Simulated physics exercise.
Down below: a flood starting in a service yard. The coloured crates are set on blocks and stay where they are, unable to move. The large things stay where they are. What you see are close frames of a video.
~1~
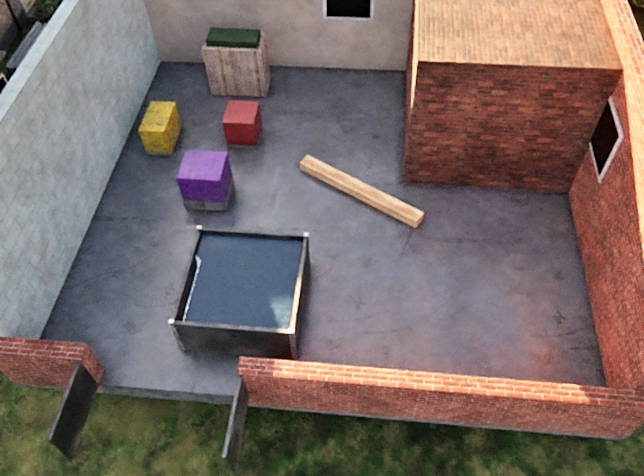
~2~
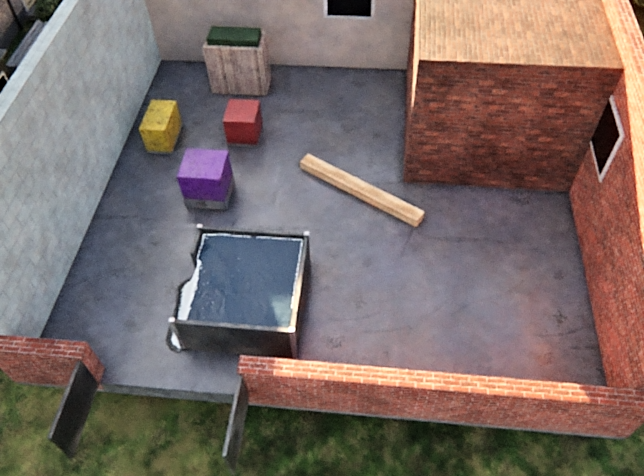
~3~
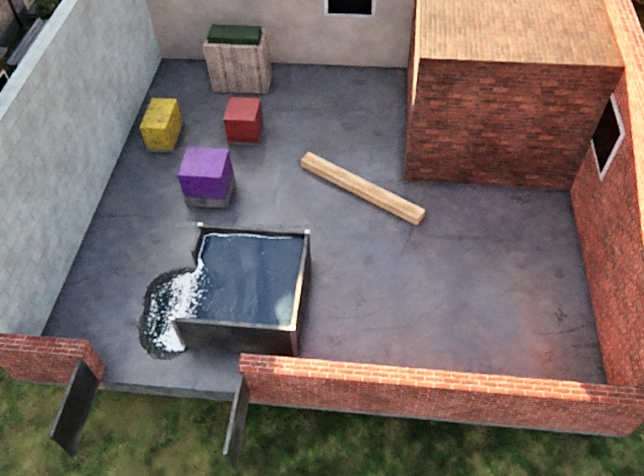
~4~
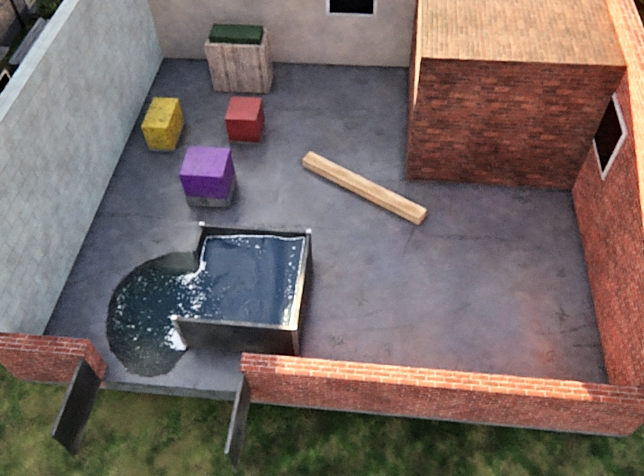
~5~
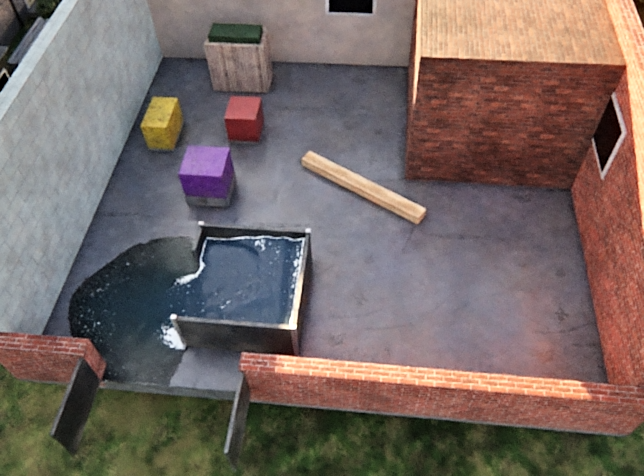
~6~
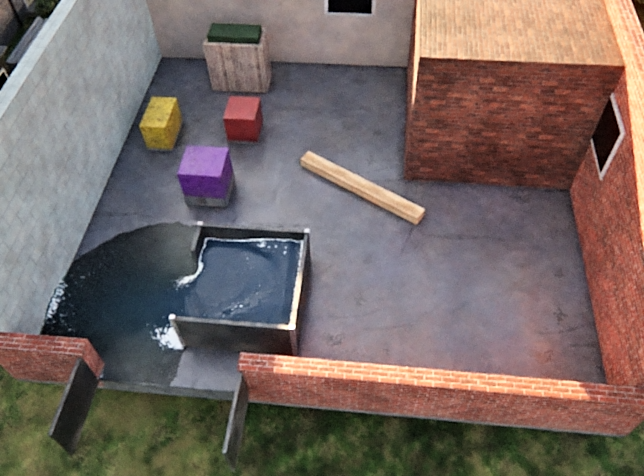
A walled yard with a grey floor, seen steadily from high above, has a brick block at upper right and a square, dark-walled tank of water at lower centre. Yellow, red and purple boxes and a pale wooden crate with a green top stand at upper left, with a wooden beam near the middle. Water pours from the tank's left side, foaming white, and spreads leftward in a widening dark pool to the pale wall.
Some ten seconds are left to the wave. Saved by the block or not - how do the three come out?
The yellow crate will be hit by the water; the red crate will be hit by the water; the purple crate will be spared.
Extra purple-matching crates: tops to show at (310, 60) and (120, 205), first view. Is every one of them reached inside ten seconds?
So, the first one stays clear of it, and the next one gets caught.
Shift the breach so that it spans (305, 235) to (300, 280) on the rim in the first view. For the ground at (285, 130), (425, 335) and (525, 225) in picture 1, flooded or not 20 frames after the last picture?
Spot one: Spared by the leak. Spot two: Reached by the flood. Spot three: Reached by the flood.
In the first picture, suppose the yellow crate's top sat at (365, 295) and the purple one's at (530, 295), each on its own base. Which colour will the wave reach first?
One in red.
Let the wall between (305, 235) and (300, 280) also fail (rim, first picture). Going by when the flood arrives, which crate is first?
The purple crate.
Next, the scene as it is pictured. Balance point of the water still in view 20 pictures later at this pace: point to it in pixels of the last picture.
Around pixel (162, 250).
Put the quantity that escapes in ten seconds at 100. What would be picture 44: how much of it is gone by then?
Approximately 75 %.
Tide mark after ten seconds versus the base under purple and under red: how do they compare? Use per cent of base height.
Some 60 and 210 % respectively.
A moment on, water covers 10 % of the floor; the yellow crate not reached, the red crate not reached, the purple crate water round its plinth.
Next, water covers 15 % of the floor; the yellow crate water round its plinth, the red crate not reached, the purple crate water round its plinth.
Then, water covers 25 % of the floor; the yellow crate water round its plinth, the red crate water round its plinth, the purple crate water round its plinth.
Later, water covers 45 % of the floor; the yellow crate water round its plinth, the red crate water round its plinth, the purple crate water round its plinth.
In the end, water covers 65 % of the floor; the yellow crate was topped, the red crate was topped, the purple crate stayed above the water.
